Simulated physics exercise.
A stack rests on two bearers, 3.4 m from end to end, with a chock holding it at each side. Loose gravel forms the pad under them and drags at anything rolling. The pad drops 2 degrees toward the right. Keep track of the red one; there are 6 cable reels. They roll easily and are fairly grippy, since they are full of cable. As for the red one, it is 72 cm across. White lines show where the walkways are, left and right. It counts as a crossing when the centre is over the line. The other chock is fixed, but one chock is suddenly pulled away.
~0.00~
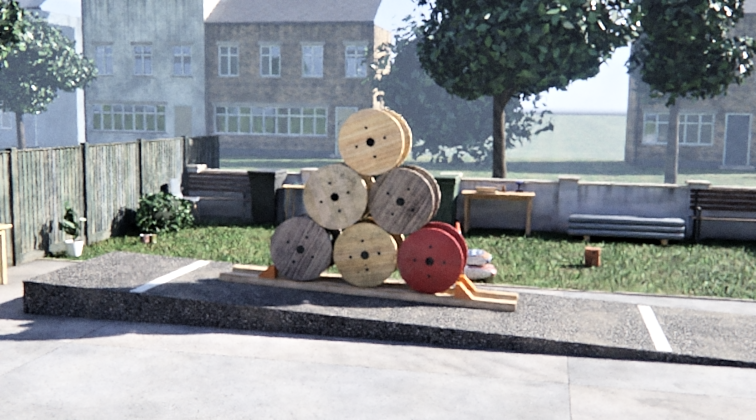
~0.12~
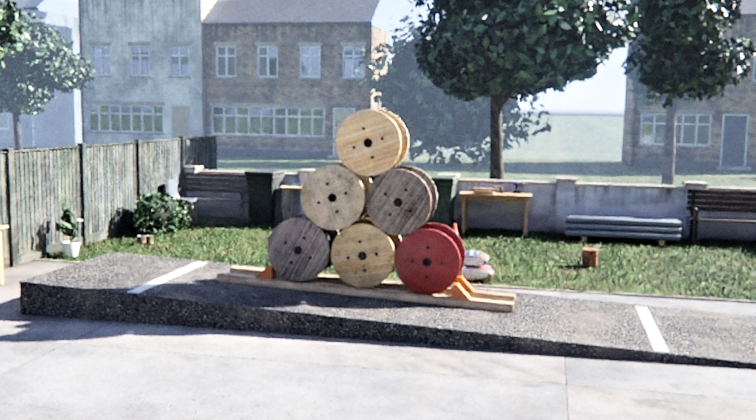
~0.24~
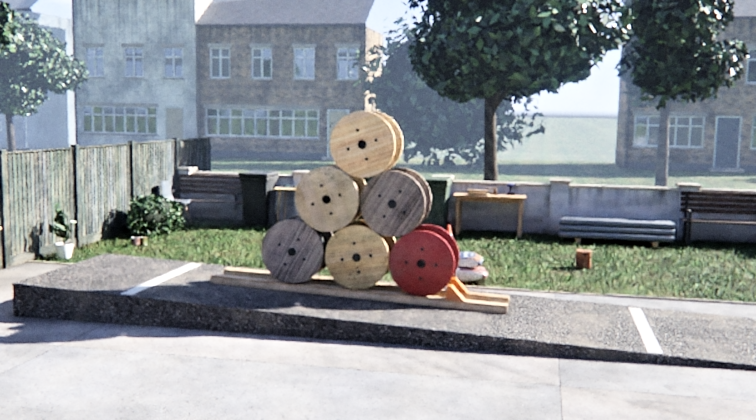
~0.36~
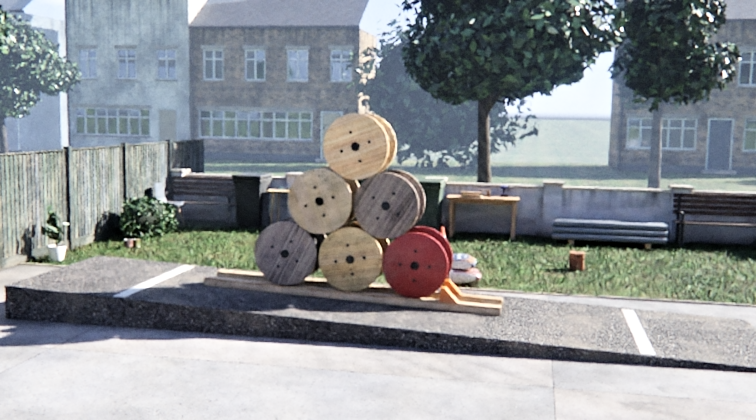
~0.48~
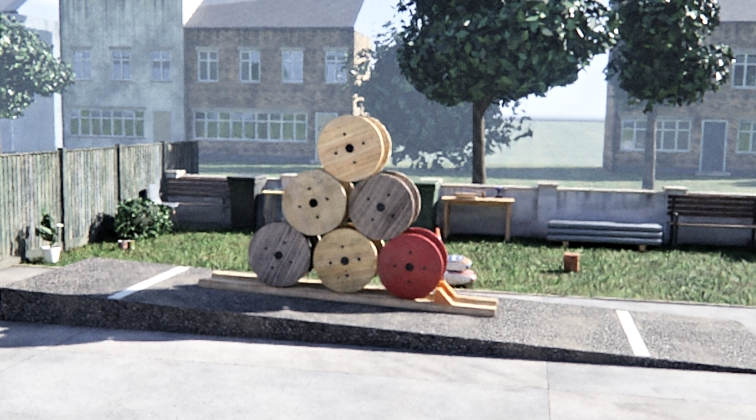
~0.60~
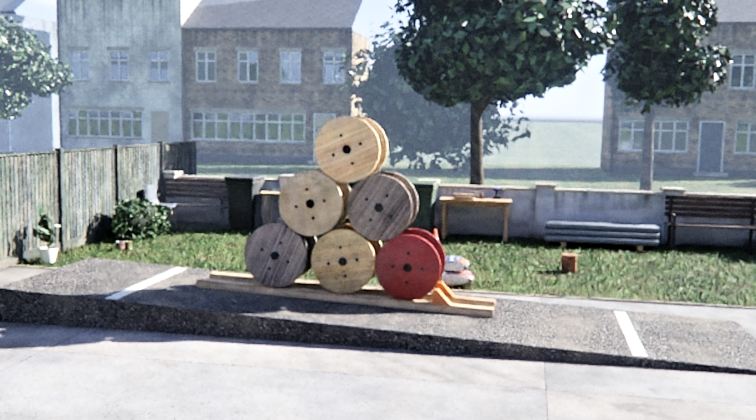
Stack of six cable reels, one red, standing on timber bearers as the left chock disappears and the reels edge slightly left.
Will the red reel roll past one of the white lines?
The red reel? It never reaches a line.
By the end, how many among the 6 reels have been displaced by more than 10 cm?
The count is 3.
Then, 0.9 s in, red is on the bearers, 95 cm from the bearers' right end; 0 over a line so far.
In the end (3.8 s), red is on the bearers, 95 cm from the bearers' right end; 1 over a line so far.
